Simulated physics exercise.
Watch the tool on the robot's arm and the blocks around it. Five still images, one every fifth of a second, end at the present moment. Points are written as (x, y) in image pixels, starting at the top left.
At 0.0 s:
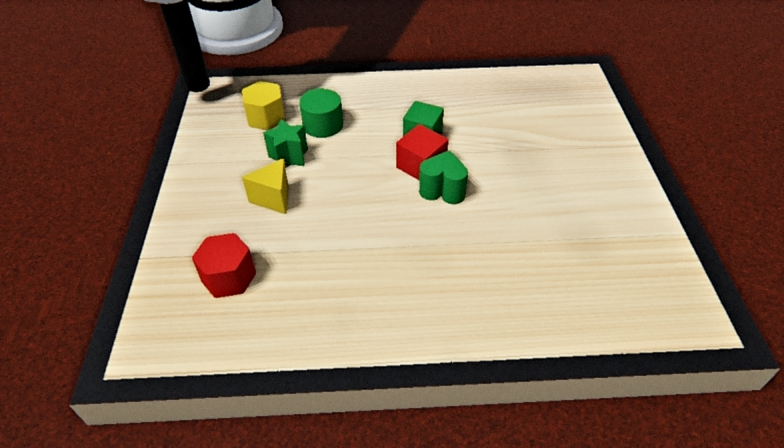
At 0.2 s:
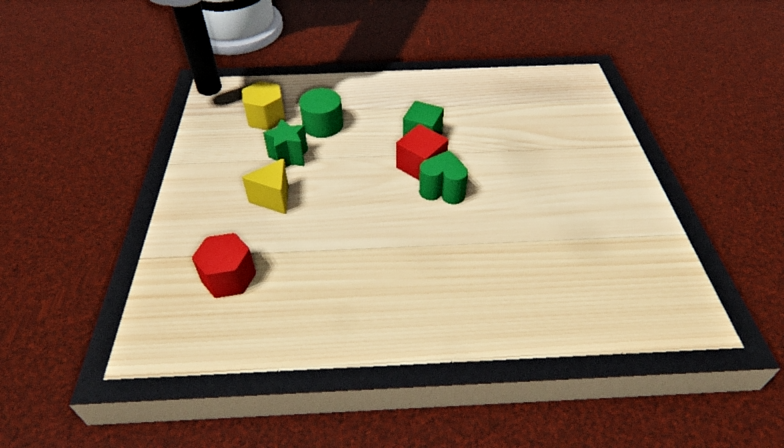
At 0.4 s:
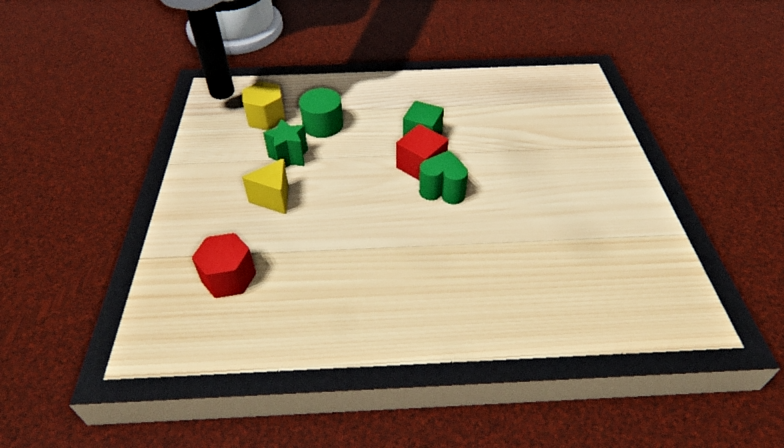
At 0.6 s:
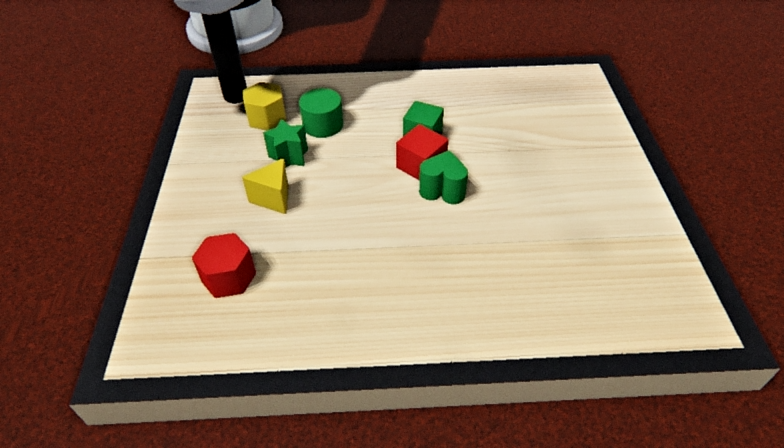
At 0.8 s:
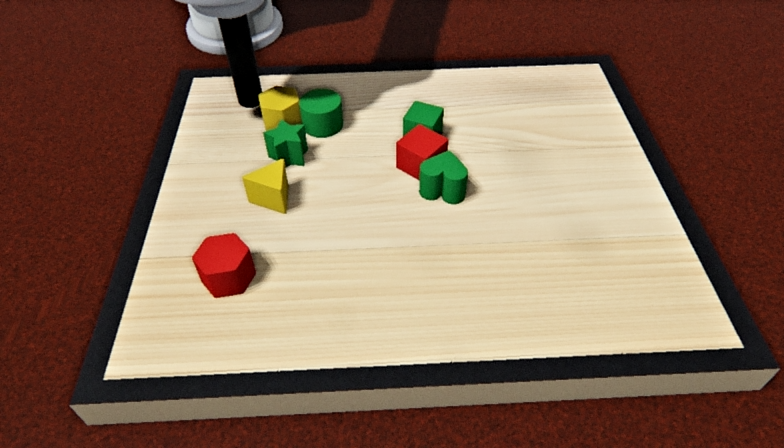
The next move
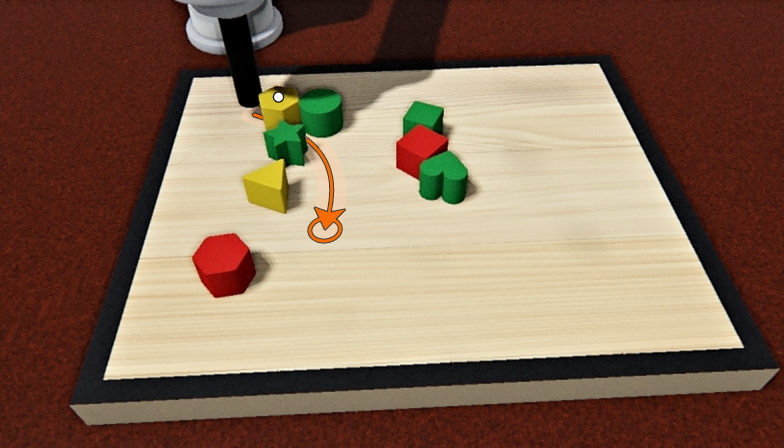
To begin with, a black rod on a robot's arm stands at the upper left of a wooden board scattered with red, green and yellow blocks. The rod moves right toward the yellow six-sided block, then pushes it a short way right, up against the green round block, while the other blocks stay still.
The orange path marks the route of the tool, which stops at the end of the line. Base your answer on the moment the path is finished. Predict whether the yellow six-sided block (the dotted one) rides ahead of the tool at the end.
The tool has moved past the yellow six-sided block by the time the path ends.
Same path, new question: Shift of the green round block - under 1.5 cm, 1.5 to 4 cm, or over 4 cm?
Displaced more than 4 cm.
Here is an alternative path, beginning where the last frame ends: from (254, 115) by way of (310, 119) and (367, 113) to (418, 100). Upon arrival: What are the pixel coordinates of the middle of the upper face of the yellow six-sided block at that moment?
So, by the moment the path ends, you'll find the top centre of the yellow six-sided block at (320, 114).
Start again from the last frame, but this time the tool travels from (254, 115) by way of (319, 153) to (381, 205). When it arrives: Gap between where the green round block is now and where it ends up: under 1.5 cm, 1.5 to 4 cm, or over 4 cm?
The answer is over 4 cm.
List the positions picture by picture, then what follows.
In the first frame, tool's lower end at (199, 87); yellow triangular piece at (269, 174); yellow six-sided block at (261, 93); green star-shaped block at (285, 132); green round block at (320, 100); red square piece at (422, 140).
In the second frame, tool at (210, 90); blocks still.
In the third frame, tool at (223, 94); blocks still.
In the fourth frame, tool at (236, 98); blocks still.
In the fifth frame, tool at (251, 102); yellow triangular piece at (269, 174); yellow six-sided block at (279, 97); green star-shaped block at (285, 132); green round block at (320, 100); red square piece at (422, 140).
Drawn move, from (254, 115) by way of (303, 137) and (330, 177) to (325, 230); the dot is on the yellow six-sided block.
What follows on the original path. One third of the way, tool at (302, 125); yellow six-sided block at (330, 120), turned 20° anticlockwise; green round block at (363, 104).
Two thirds of the way, tool at (329, 165); yellow six-sided block at (358, 132), turned 60° anticlockwise; green star-shaped block at (287, 137), turned 45° clockwise; green round block at (365, 104).
At the end, tool at (323, 217); yellow triangular piece still; yellow six-sided block at (358, 132), turned 60° anticlockwise; green star-shaped block at (287, 137), turned 45° clockwise; green round block at (365, 104); red square piece still.
